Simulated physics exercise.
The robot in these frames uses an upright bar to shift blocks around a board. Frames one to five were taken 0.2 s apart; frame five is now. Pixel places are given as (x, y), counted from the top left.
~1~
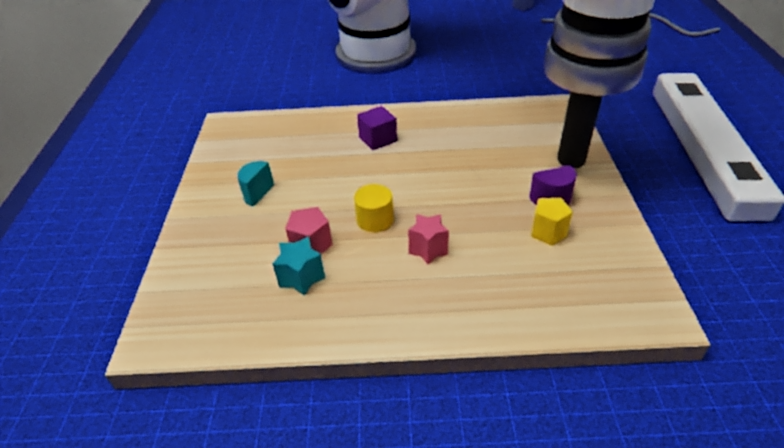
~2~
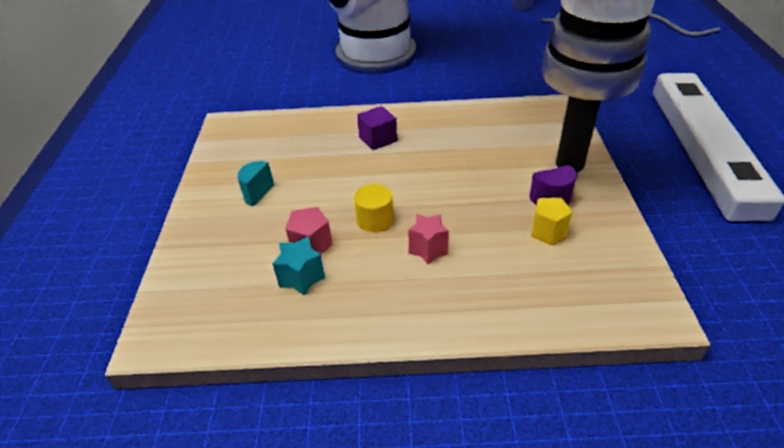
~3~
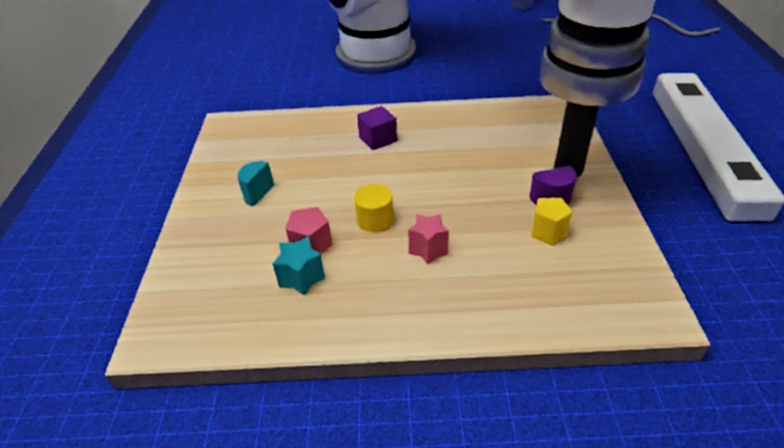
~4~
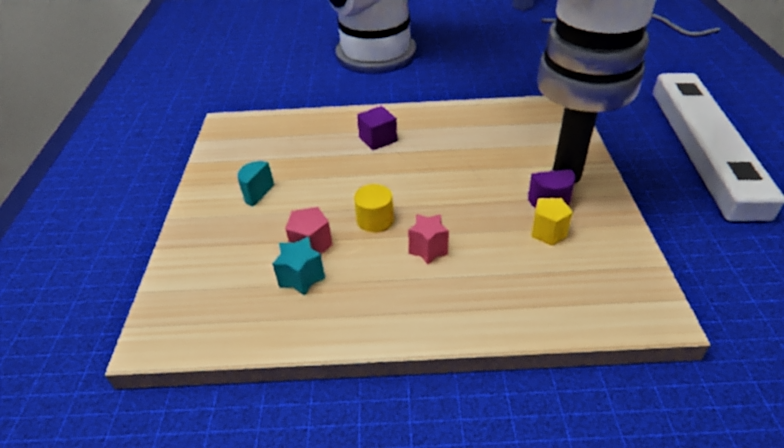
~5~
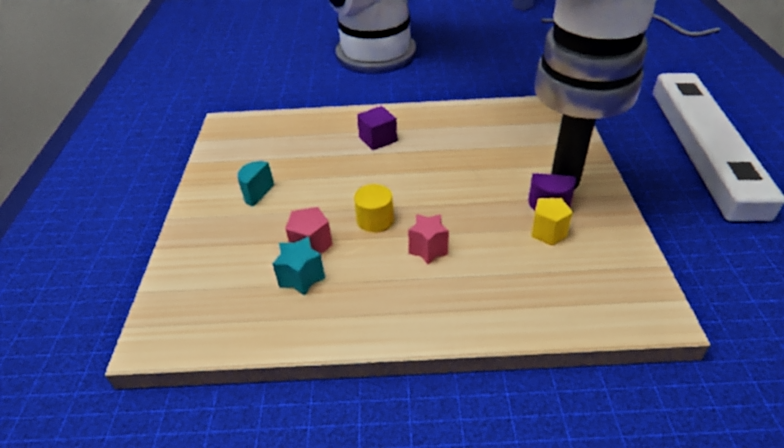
On a wooden board, a robot's dark bar moves forward and nudges a purple block slightly.
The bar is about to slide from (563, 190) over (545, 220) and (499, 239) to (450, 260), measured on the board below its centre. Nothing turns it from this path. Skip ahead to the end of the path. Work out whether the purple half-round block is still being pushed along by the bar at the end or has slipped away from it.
Carried ahead at the end.
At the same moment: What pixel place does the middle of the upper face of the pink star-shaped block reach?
I'd expect the centre of its top face to be at (399, 226).
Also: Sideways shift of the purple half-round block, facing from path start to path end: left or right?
Goes right.
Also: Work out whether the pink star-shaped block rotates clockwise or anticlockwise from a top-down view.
Clockwise from above.
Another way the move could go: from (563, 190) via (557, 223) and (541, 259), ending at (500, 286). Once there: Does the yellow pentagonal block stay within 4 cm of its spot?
I'd say no.
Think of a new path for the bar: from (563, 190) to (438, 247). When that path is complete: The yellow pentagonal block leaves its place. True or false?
My answer: True.
The first path, step by step. One third of the way, bar at (546, 214); yellow pentagonal block at (539, 230), turned 70° anticlockwise; purple half-round block at (525, 205), turned 60° clockwise.
Two thirds of the way, bar at (499, 233); yellow pentagonal block at (537, 235), turned 100° anticlockwise; purple half-round block at (476, 226), turned 45° clockwise.
At the end, bar at (450, 253); pink star-shaped block at (399, 226), turned 55° clockwise; yellow pentagonal block at (537, 235), turned 100° anticlockwise; purple half-round block at (423, 245), turned 60° clockwise.
